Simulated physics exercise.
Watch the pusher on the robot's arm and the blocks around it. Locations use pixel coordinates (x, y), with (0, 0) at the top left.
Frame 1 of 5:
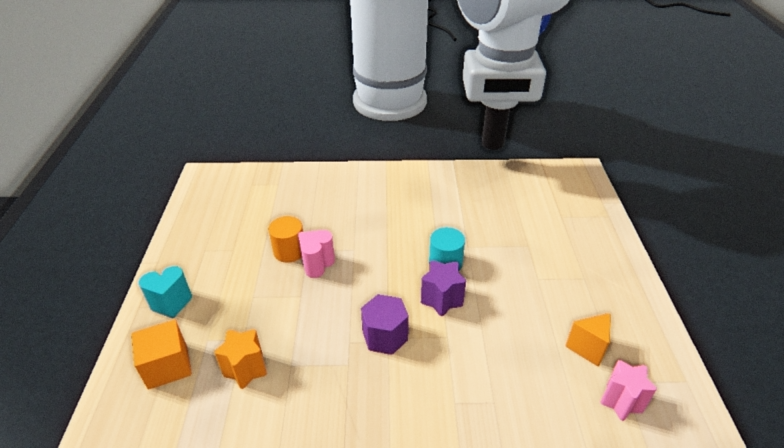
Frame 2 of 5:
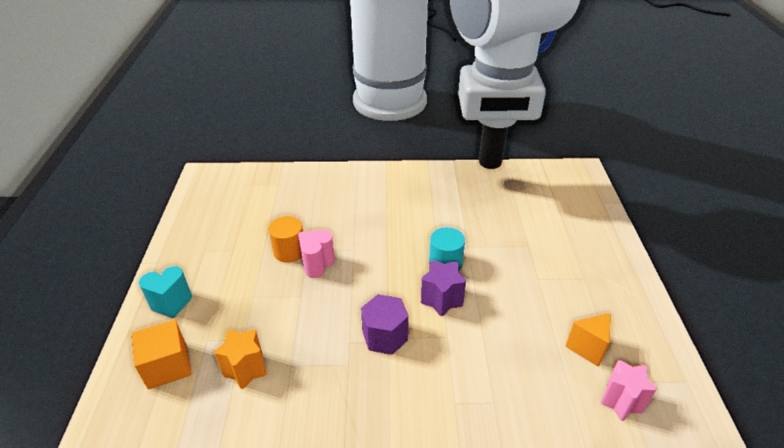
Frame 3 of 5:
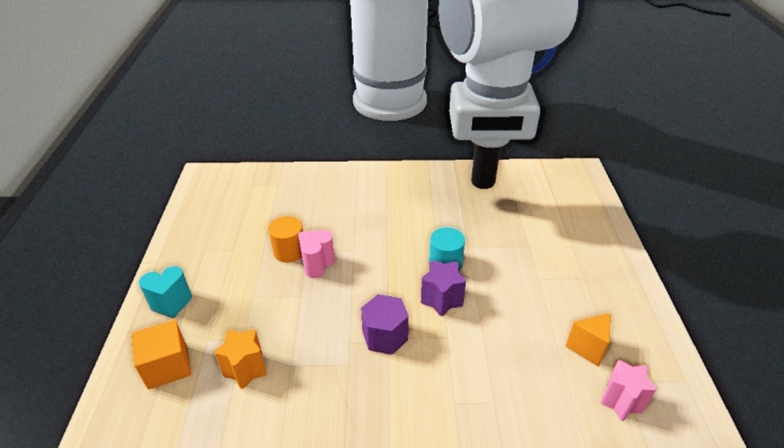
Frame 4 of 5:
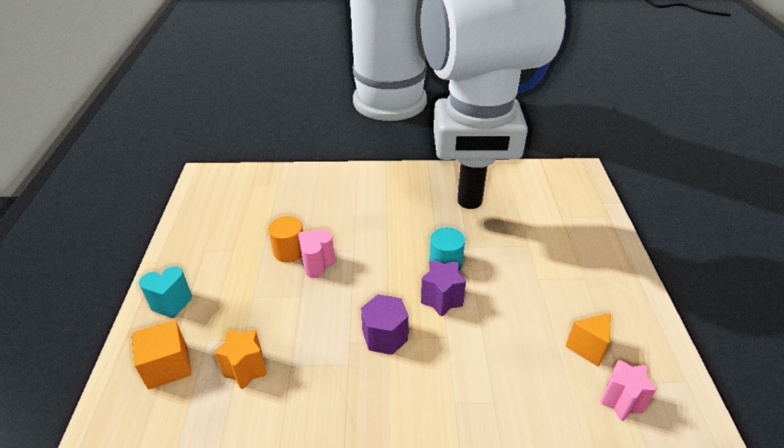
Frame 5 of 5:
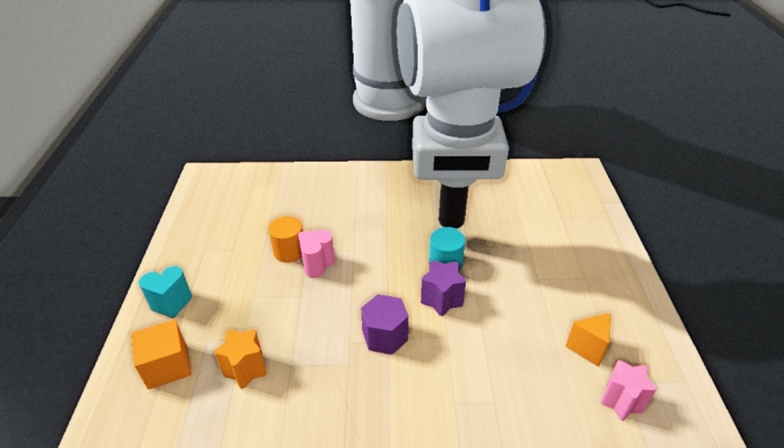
A white robot arm with a black pusher reaches over a light wooden board on a dark surface, seen from above at a fixed angle. An orange cube, star and cylinder, a turquoise heart and a pink heart sit left, a turquoise cylinder and purple star and six-sided block centrally, an orange triangle and pink star right. The pusher moves forward and left, close behind the turquoise cylinder, while every block stays still.
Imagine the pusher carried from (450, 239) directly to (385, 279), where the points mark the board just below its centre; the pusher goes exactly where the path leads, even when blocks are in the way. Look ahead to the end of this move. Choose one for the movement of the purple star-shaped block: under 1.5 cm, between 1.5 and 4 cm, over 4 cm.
Movement: Under 1.5 cm.
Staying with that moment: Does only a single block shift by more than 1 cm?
I expect so.
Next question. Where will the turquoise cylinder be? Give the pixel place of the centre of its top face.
Close to (437, 254).
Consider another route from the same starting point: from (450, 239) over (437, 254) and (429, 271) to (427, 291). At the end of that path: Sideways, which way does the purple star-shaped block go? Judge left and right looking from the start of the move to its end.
It will end up to the left.
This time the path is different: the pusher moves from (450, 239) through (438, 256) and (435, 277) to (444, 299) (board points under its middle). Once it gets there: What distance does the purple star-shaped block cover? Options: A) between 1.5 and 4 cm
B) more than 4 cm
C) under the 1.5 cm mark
My answer is option B.
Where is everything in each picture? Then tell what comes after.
In the first frame, tip of the pusher (493, 145), middles of tops, purple six-sided block (385, 312), purple star-shaped block (444, 274), turquoise cylinder (448, 238).
In the second frame, pusher (490, 164), nothing pushed.
In the third frame, pusher (483, 183), nothing pushed.
In the fourth frame, pusher (470, 203), nothing pushed.
In the fifth frame, pusher (451, 222), purple six-sided block (385, 312), purple star-shaped block (444, 274), turquoise cylinder (448, 238).
The first path, step by step. Halfway along, pusher (419, 241); purple star-shaped block (444, 278); turquoise cylinder (438, 252).
At the end, pusher (385, 262); purple six-sided block unmoved; purple star-shaped block (444, 279), turned 15° anticlockwise; turquoise cylinder (437, 254).
